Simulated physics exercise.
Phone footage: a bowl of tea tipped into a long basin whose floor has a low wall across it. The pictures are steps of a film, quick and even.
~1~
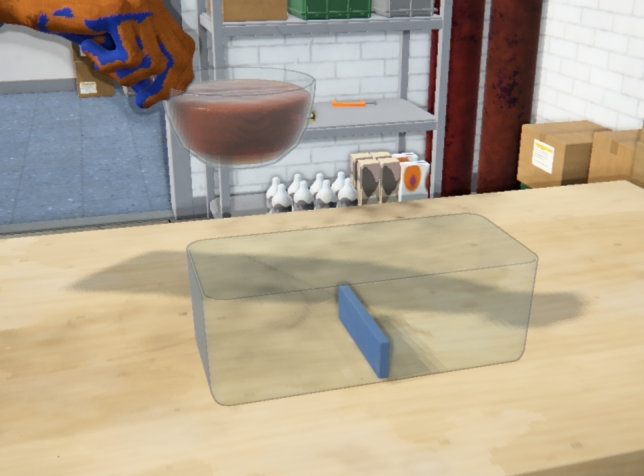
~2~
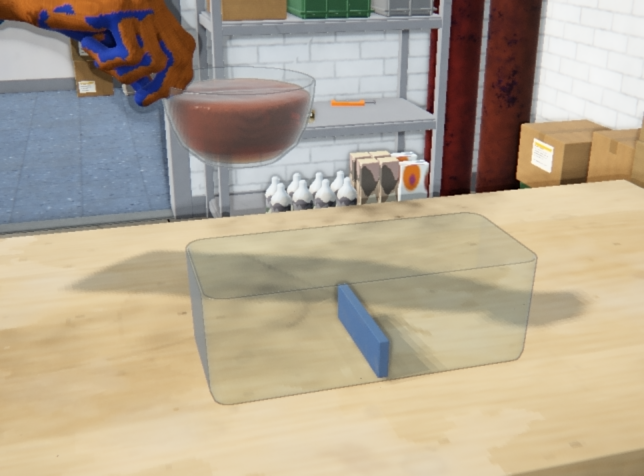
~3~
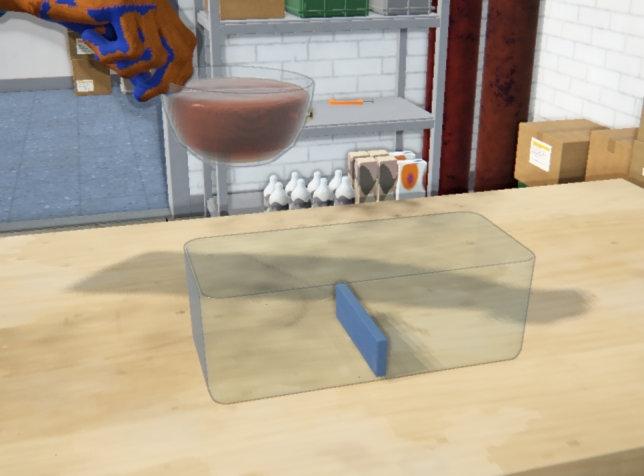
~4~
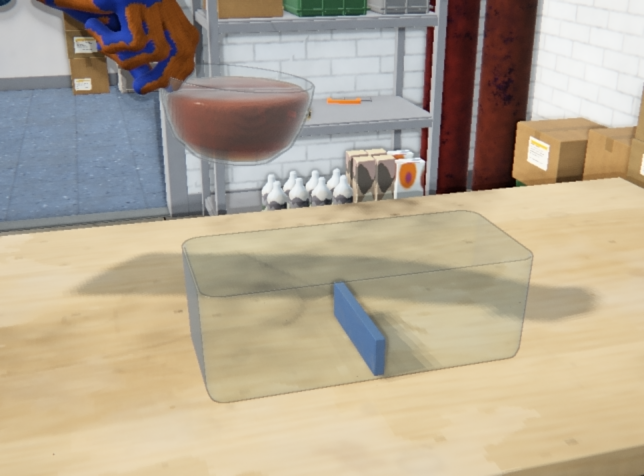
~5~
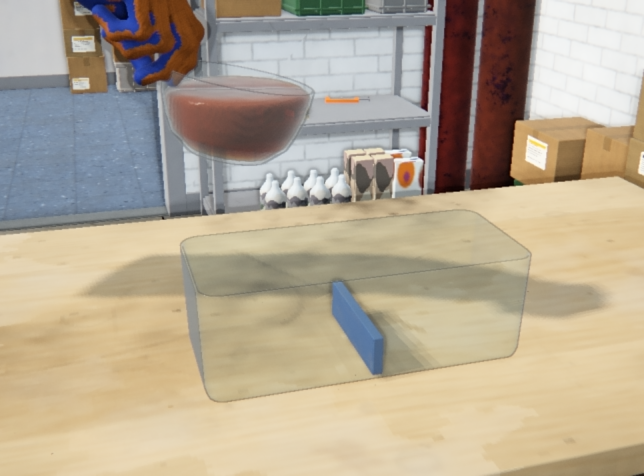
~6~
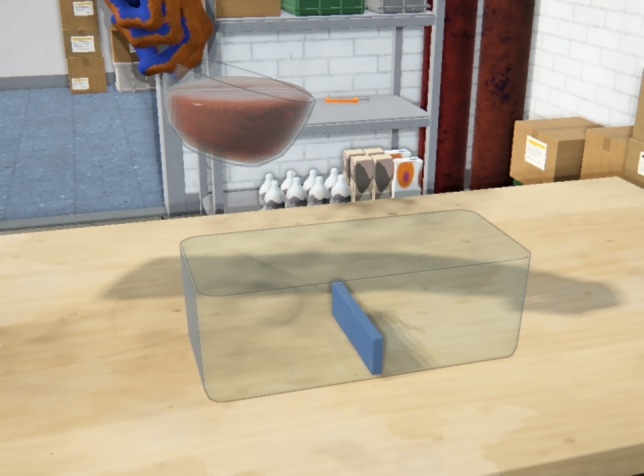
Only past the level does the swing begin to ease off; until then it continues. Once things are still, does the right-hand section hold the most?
Yes, the right-hand section does.
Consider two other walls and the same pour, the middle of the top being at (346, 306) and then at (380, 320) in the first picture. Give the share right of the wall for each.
About 80 % for the first and about 50 % for the second.
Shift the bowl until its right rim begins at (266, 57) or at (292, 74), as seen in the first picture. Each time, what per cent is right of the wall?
About 20 per cent, then about 45 per cent.
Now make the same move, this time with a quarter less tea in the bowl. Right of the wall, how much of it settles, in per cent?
55 per cent.
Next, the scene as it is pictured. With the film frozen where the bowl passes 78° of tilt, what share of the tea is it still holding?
35 per cent, roughly.
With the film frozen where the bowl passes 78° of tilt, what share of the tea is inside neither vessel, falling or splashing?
40 per cent.
A moment on, the tilt is 78° and 33 per cent is still to pour, 3 is left of the wall and 25 right of it.
Next, the tilt is 111° and 0 per cent is still to pour, 29 is left of the wall and 65 right of it.
Then the tilt is 115° and 0 per cent is still to pour, 33 is left of the wall and 66 right of it.
Later the tilt is 115° and 0 per cent is still to pour, 33 is left of the wall and 66 right of it.
At rest 33 per cent lies left of the wall, 66 right of it and 1 outside.
